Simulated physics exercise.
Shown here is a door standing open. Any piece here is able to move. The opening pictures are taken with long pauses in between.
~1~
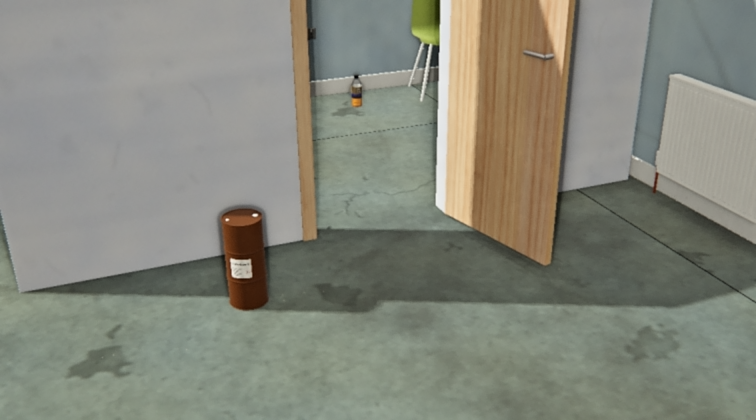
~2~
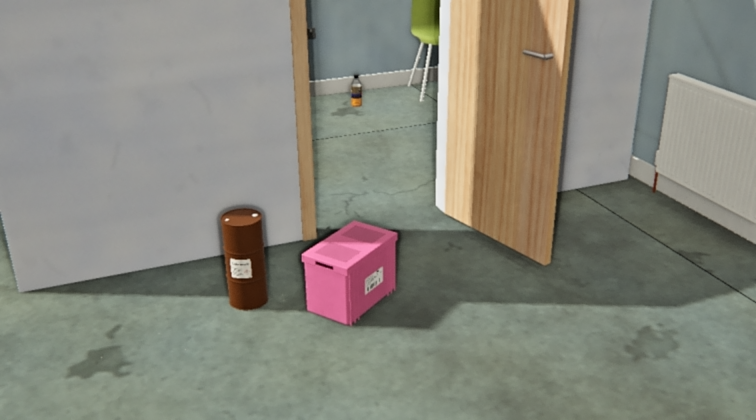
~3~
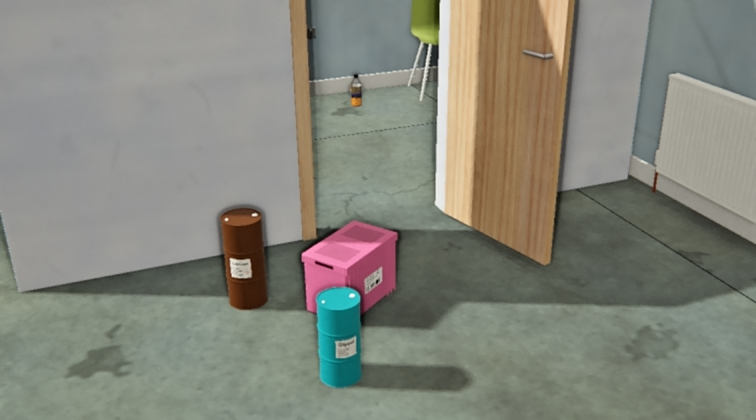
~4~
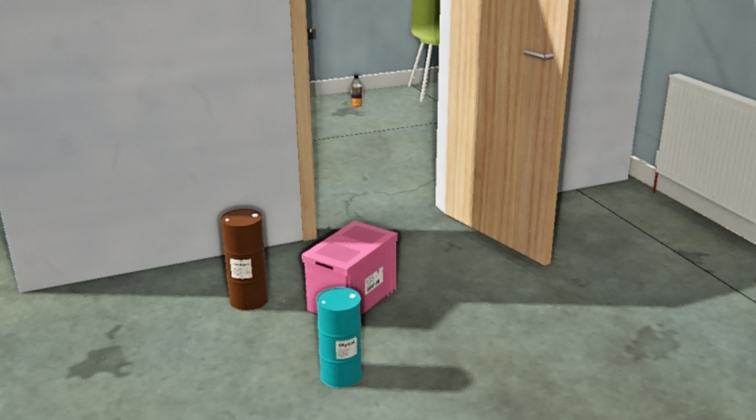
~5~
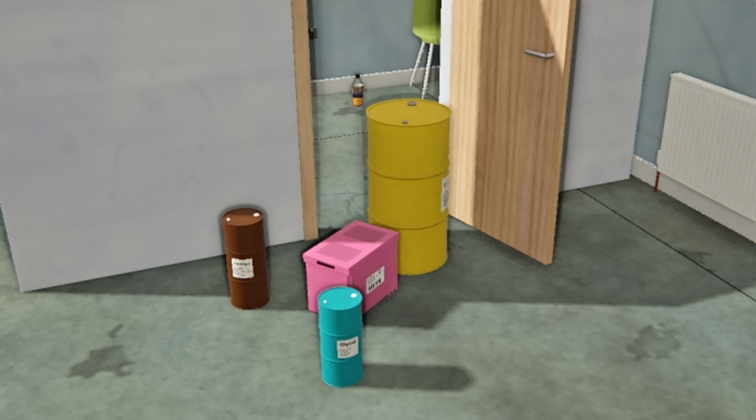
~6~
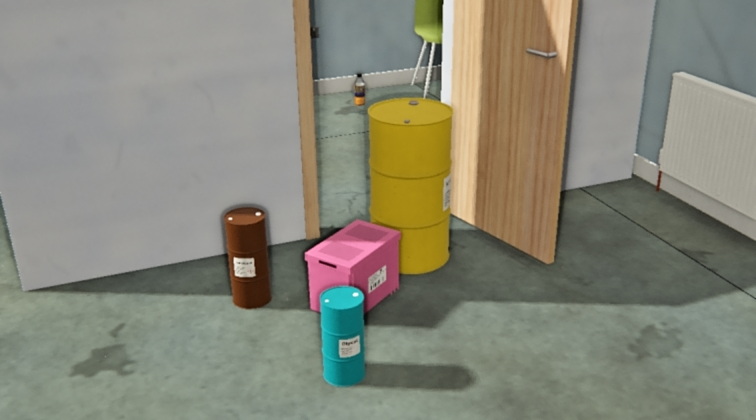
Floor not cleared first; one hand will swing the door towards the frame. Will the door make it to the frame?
You can tell the door won't budge further before the frame.
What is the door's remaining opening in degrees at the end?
I'd say it stays open by roughly 65 degrees.
Then, 0.40 s on from there, open by 97°.
Then, 0.70 s on from there, open by 83°.
Then, 0.80 s on from there, open by 78°.
Then, 1.00 s on from there, open by 66°.
In the end, open by 65°; all 4 unmoved. At the end, from the last picture's camera, yellow drum near (408, 186).
